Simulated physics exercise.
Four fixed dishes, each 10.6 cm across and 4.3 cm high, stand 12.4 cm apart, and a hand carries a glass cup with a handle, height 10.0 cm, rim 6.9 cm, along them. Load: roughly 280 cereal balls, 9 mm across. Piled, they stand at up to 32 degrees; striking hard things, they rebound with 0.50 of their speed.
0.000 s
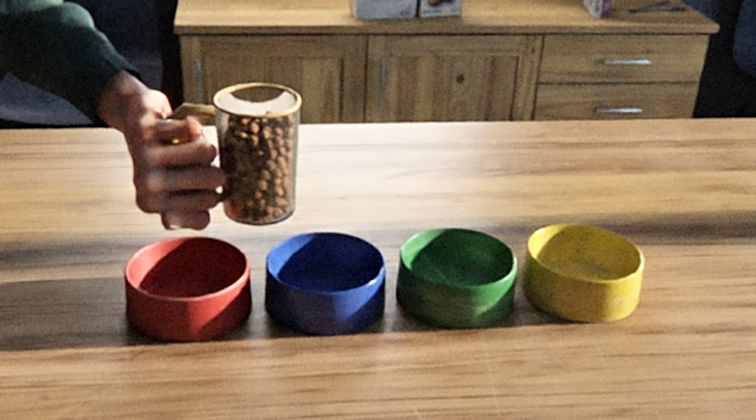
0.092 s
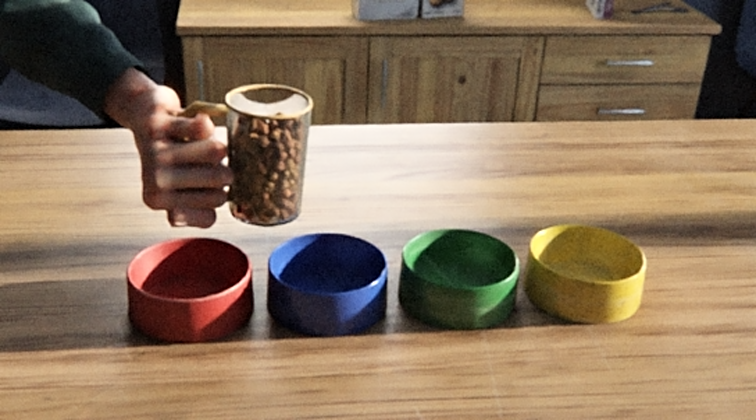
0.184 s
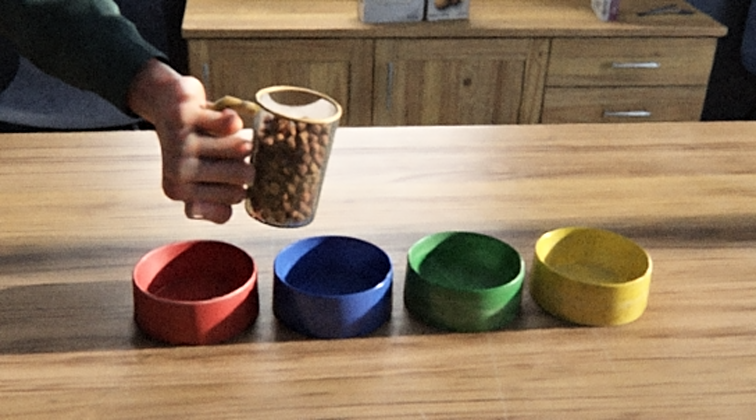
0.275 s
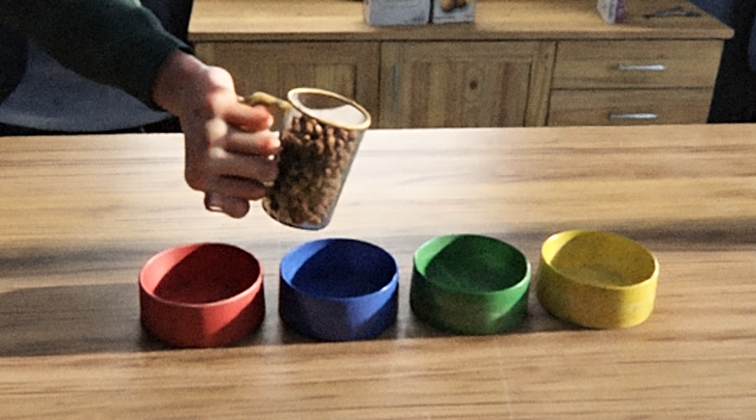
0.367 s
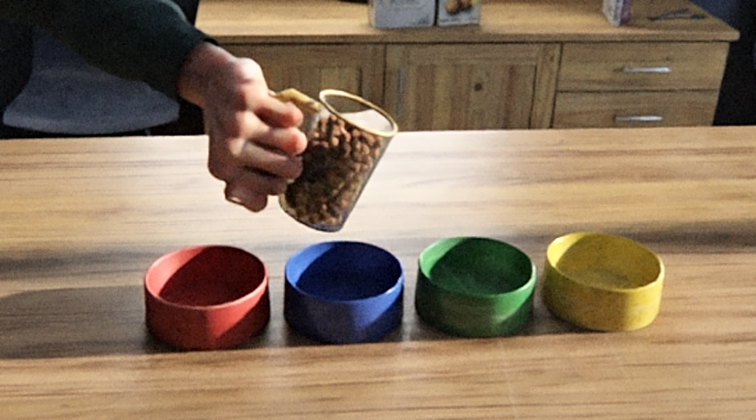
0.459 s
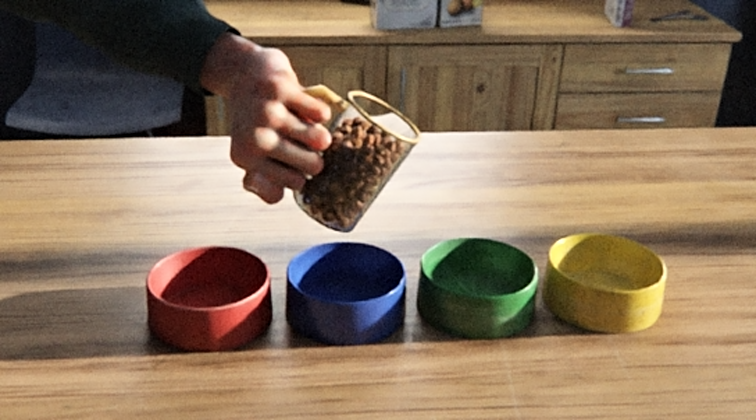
On a wooden table, a hand moves a glass cup of brown cereal balls rightward above four coloured dishes, gradually tilting it.
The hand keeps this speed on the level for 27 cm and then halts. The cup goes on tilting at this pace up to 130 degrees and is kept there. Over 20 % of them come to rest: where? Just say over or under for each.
My prediction: Red: A fifth or less; blue: A fifth or less; green: A fifth or less; yellow: More than a fifth; counter: A fifth or less.
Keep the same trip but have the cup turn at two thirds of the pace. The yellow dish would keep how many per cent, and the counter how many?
In the yellow dish 90; on the counter 10.
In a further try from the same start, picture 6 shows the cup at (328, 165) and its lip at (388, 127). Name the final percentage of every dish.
Per cent kept: Red 0, blue 0, green 0, yellow 100.
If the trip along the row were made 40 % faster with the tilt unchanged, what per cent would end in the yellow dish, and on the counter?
Result - yellow dish: 90; counter: 10.
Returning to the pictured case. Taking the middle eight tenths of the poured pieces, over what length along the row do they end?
About 6 cm.
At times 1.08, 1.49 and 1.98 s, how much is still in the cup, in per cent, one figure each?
Series: 100 / 90 / 0 per cent.
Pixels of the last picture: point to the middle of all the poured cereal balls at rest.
Close to pixel (616, 283).
After 1.08 s, tilt 78 degrees; cup holds 100 %.
After 1.49 s, tilt 109 degrees; cup holds 90 %, yellow 5 %.
Then, at 1.98 s, tilt 130 degrees; cup holds 0 %, yellow 95 %.
By 2.4 s all is still; red 0 %, blue 0 %, green 0 %, yellow 95 %, counter 5 %.
